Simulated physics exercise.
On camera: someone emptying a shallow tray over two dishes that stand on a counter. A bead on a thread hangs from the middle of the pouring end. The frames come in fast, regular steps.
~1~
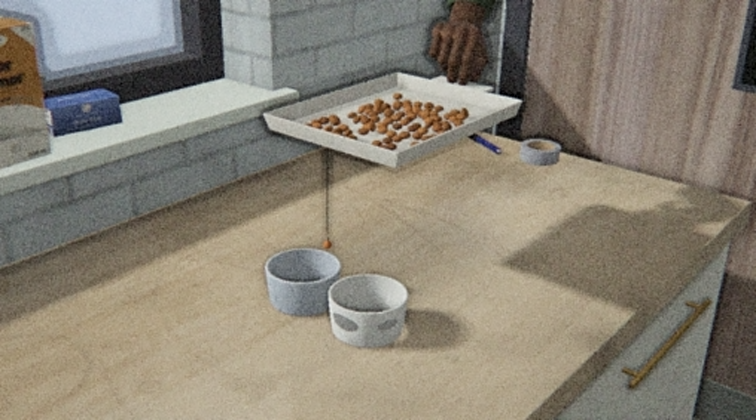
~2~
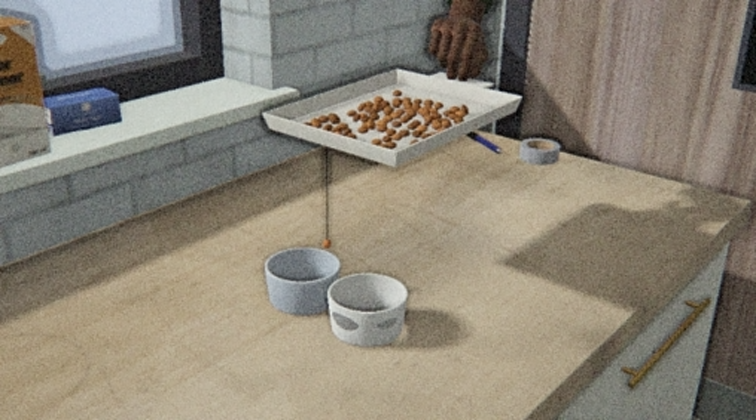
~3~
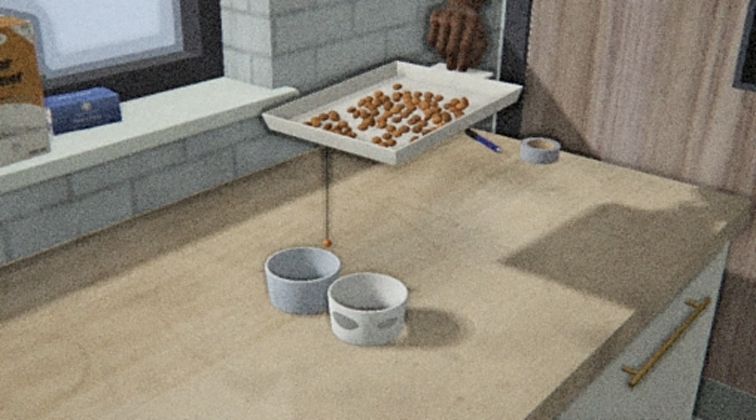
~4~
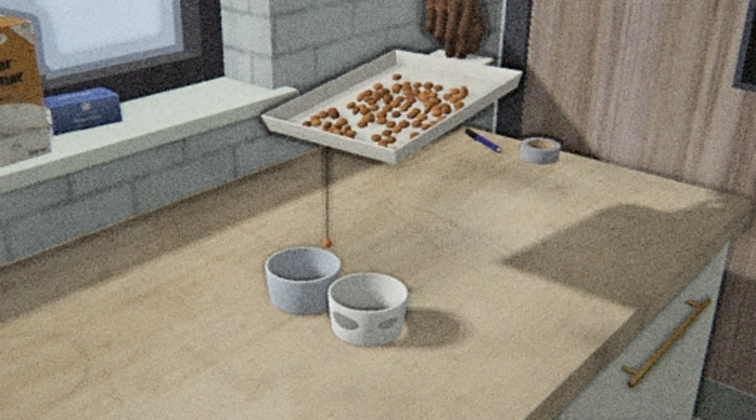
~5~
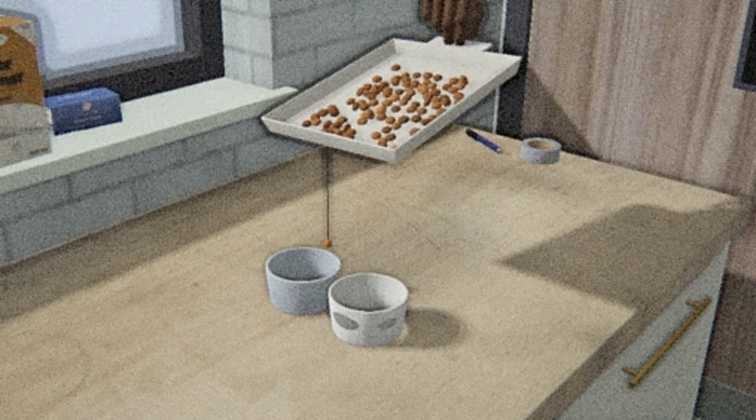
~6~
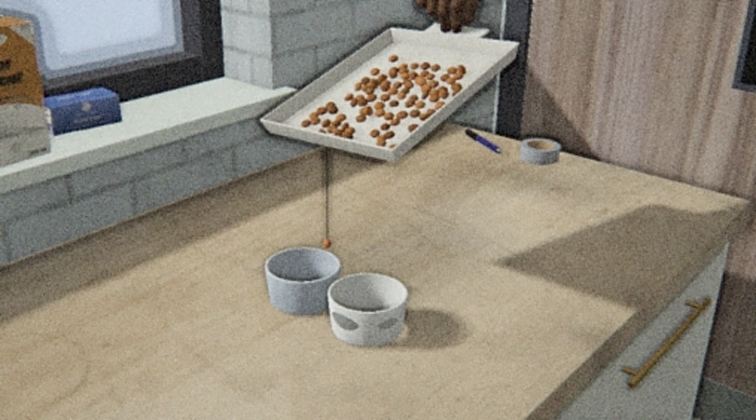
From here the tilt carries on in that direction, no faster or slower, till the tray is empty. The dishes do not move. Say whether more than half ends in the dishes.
Caught overall: Under half.
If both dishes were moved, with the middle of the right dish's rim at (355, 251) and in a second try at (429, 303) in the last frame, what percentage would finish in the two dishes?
About 0 and 0 per cent.
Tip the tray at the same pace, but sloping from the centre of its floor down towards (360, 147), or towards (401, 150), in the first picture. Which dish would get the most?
At the first place right, at the second the right dish.
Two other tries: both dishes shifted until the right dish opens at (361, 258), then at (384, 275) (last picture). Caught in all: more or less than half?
First below a half, then not half.
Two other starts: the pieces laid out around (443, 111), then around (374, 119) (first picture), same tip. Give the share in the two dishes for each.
In turn 40 and 40 in a hundred.
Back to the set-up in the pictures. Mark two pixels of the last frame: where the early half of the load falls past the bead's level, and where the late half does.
At about (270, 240), then at (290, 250).
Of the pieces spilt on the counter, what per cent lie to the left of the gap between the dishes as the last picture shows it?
Near 100 %.
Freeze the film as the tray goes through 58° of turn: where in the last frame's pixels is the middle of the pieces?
Roughly at (322, 125).
Soon, tray tipped steeply; nearly all on the tray; a stray few in the air.
A while on, tray tipped right over; about two thirds on the tray; a small part in the left dish; a small part outside both; about a quarter in the air.
Towards the end, tray tipped past a quarter turn; a stray few in the right dish; about a third in the left dish; about two thirds outside both.
Finally, tray tipped past a quarter turn; a stray few in the right dish; about a third in the left dish; about two thirds outside both.
